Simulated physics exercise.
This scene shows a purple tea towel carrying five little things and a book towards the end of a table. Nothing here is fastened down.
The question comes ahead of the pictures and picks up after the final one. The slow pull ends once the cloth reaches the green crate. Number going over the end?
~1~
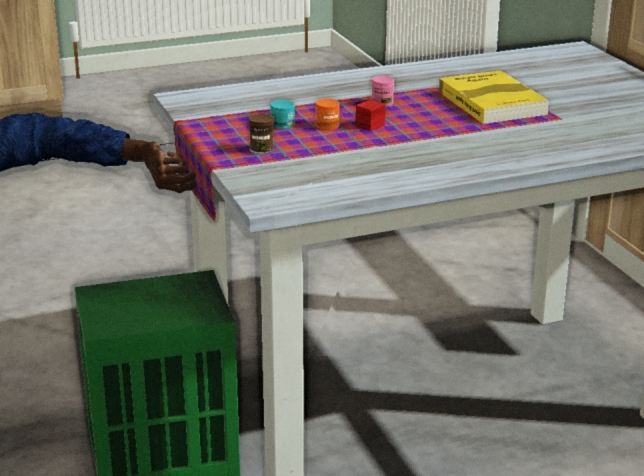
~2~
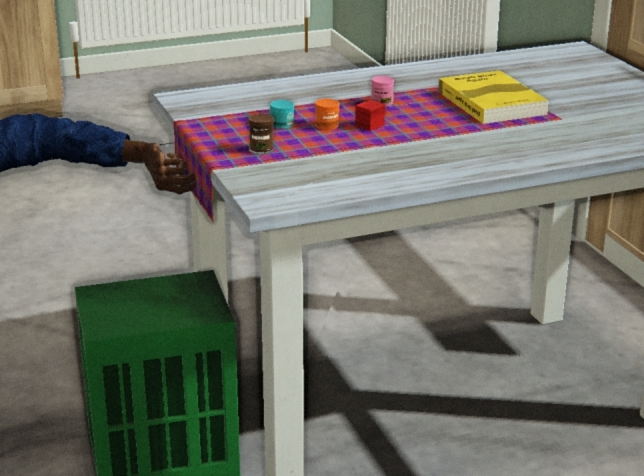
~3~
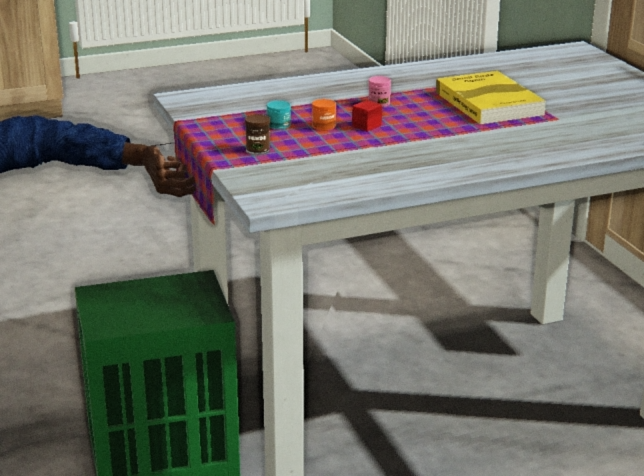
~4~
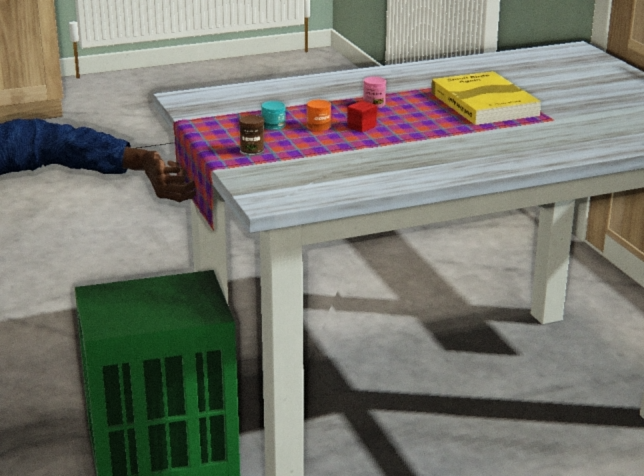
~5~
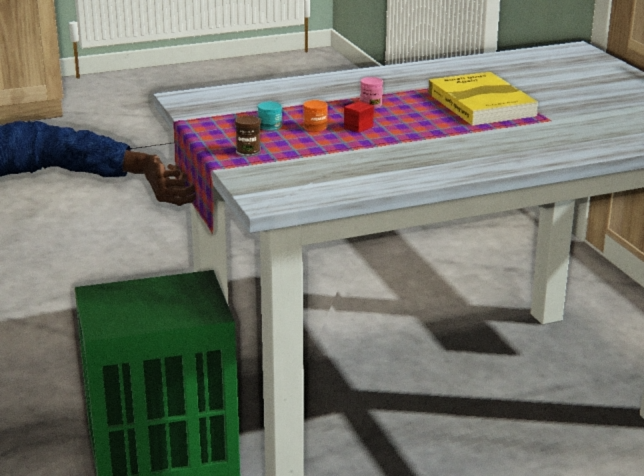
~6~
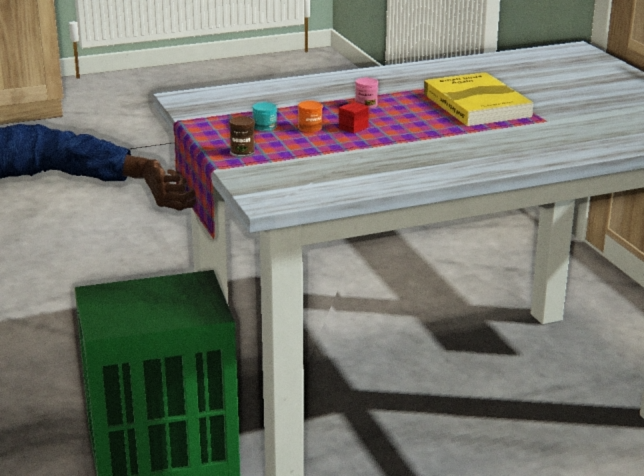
Two leave.
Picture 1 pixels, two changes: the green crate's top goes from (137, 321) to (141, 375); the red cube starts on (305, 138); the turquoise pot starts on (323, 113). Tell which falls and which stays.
The red cube is lost; the turquoise pot is lost.
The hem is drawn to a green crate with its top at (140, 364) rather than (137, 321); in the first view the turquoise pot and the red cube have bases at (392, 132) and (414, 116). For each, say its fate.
Here's what happens: The turquoise pot remains aboard, the red cube remains aboard.
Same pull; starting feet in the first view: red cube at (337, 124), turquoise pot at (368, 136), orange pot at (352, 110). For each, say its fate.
The red cube ends up still aboard; the turquoise pot ends up still aboard; the orange pot ends up still aboard.
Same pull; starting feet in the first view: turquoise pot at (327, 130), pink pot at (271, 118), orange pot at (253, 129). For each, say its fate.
The turquoise pot would stay in place, the pink pot would end up off, the orange pot would end up off.
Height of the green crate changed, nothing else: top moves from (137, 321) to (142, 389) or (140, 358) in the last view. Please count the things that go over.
The first gives 4, the second 3.
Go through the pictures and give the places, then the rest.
The first frame shows hem (215, 221); brown can (261, 118); turquoise pot (282, 104); orange pot (327, 102); red cube (371, 104); pink pot (383, 79); top of the crate (137, 321).
The second frame shows hem (214, 222); brown can (261, 118).
The third frame shows hem (215, 225); turquoise pot (279, 104).
The fourth frame shows hem (214, 231); orange pot (319, 104); top of the crate (137, 321).
The fifth frame shows hem (213, 234); red cube (359, 106).
The sixth frame shows hem (214, 239); brown can (241, 120); turquoise pot (265, 106); orange pot (310, 105); red cube (354, 107); pink pot (367, 81).
Soon after, hem near (195, 243); all still up.
Then, hem near (195, 280); brown can gone.
At rest, hem on the crate; brown can and turquoise pot gone. It carries off two.
